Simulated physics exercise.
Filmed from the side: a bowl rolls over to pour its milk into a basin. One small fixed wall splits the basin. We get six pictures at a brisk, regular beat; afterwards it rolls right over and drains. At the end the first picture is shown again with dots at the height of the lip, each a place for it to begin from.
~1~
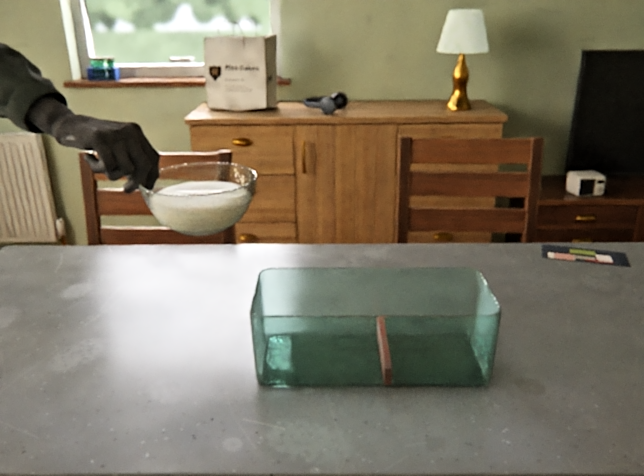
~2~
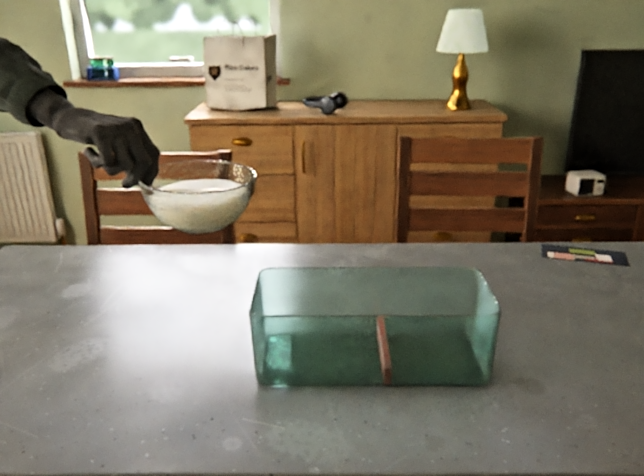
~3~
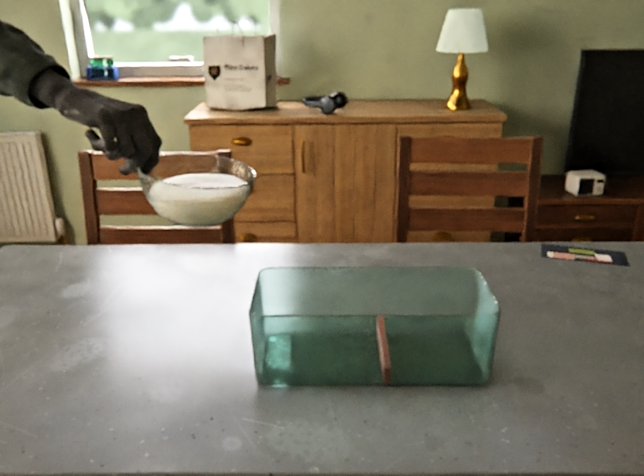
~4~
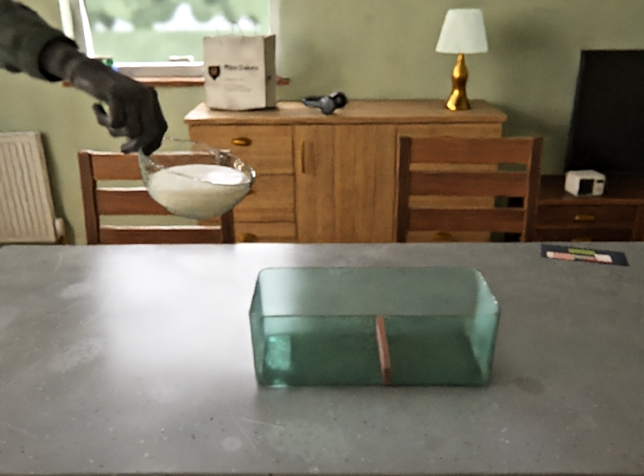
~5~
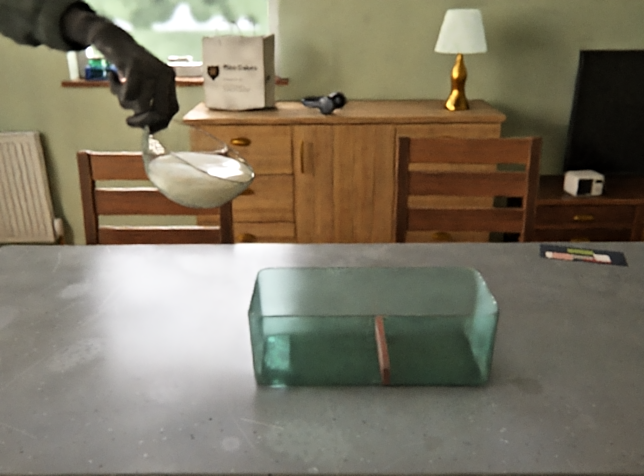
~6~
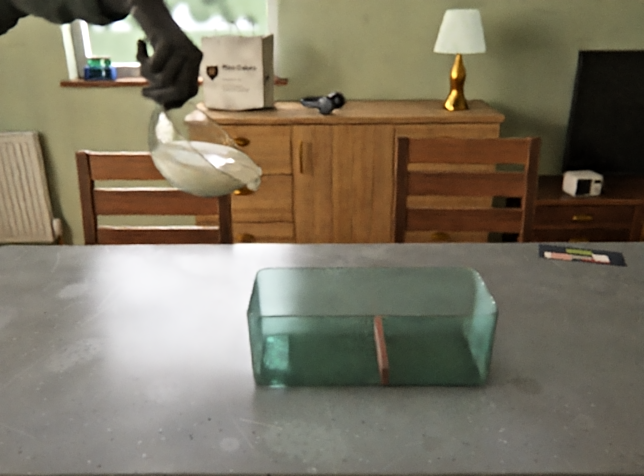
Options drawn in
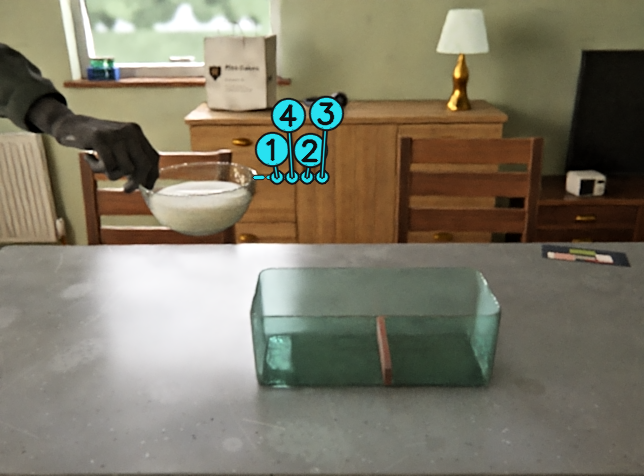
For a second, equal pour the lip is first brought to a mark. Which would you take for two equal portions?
I would pick dot 4.
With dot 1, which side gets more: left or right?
The left one.
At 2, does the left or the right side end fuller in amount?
The right one.
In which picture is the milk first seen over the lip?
Picture 6.
In cyan, 1 at (277, 177); 2 at (307, 177); 3 at (322, 176); 4 at (292, 177).
With 1, about 71 % ends left of the wall and 23 % right of it; 5 % is lost outside.
With 2, about 26 % ends left of the wall and 71 % right of it; 3 % is lost outside.
With 3, about 26 % ends left of the wall and 69 % right of it; 4 % is lost outside.
With 4, about 43 % ends left of the wall and 55 % right of it; 3 % is lost outside.
